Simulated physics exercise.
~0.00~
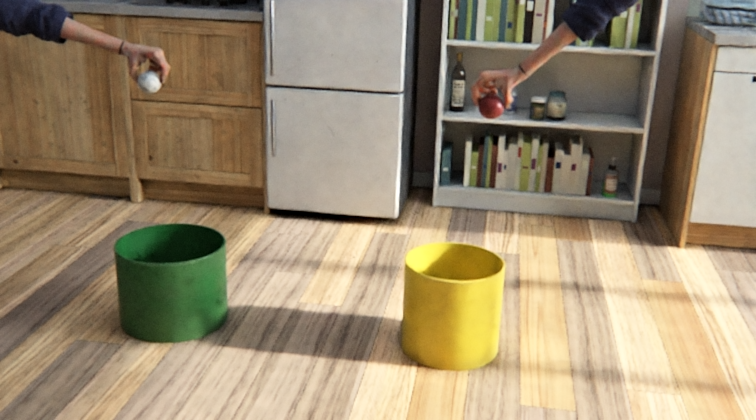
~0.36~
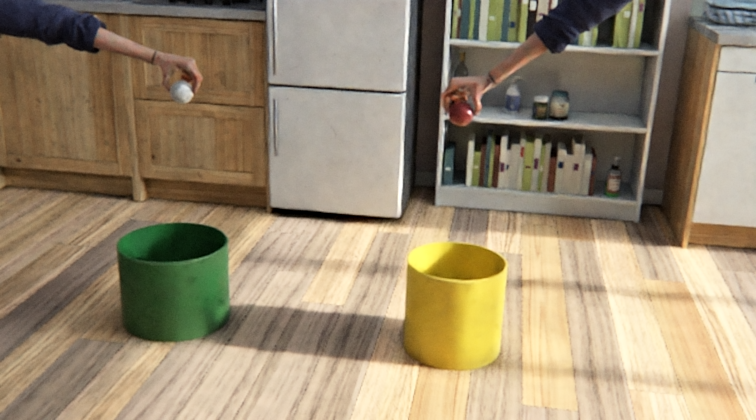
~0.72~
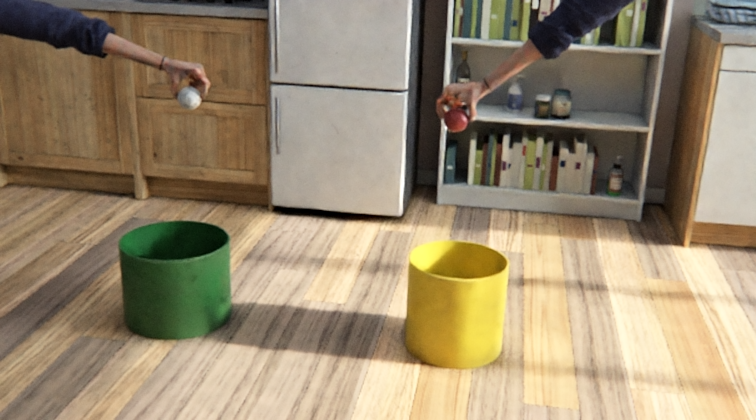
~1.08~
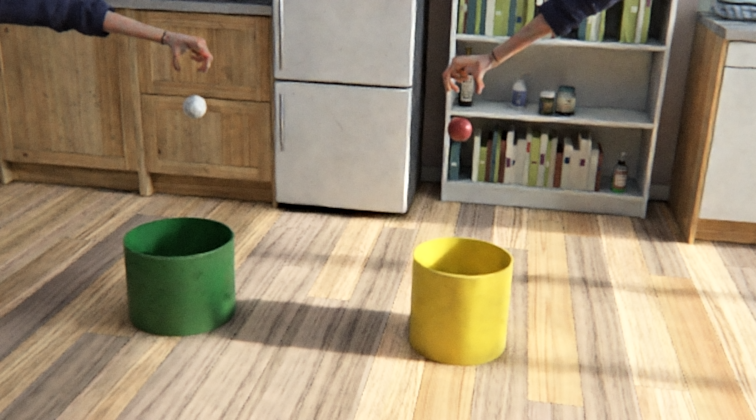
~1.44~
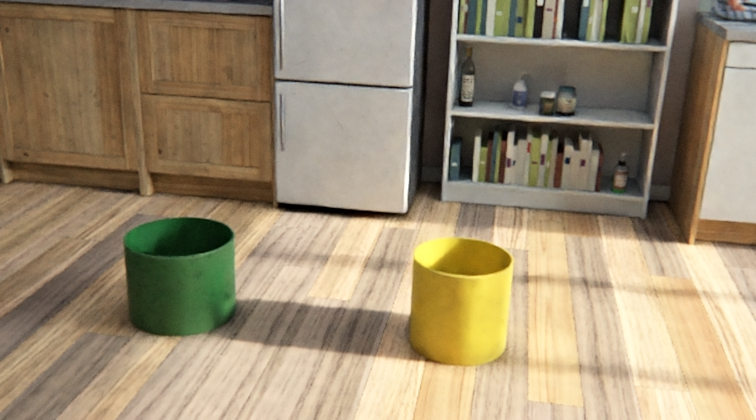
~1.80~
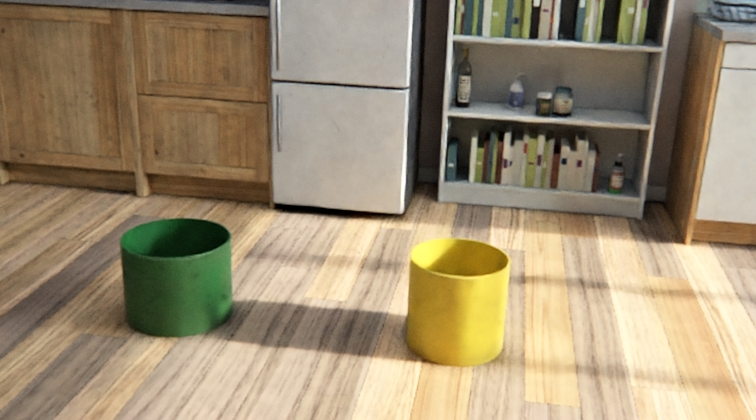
A white onion and a red apple, each held by a hand, moved inward a little above a green bucket and a yellow one, then were let go and dropped out of sight, ending up inside the buckets below.
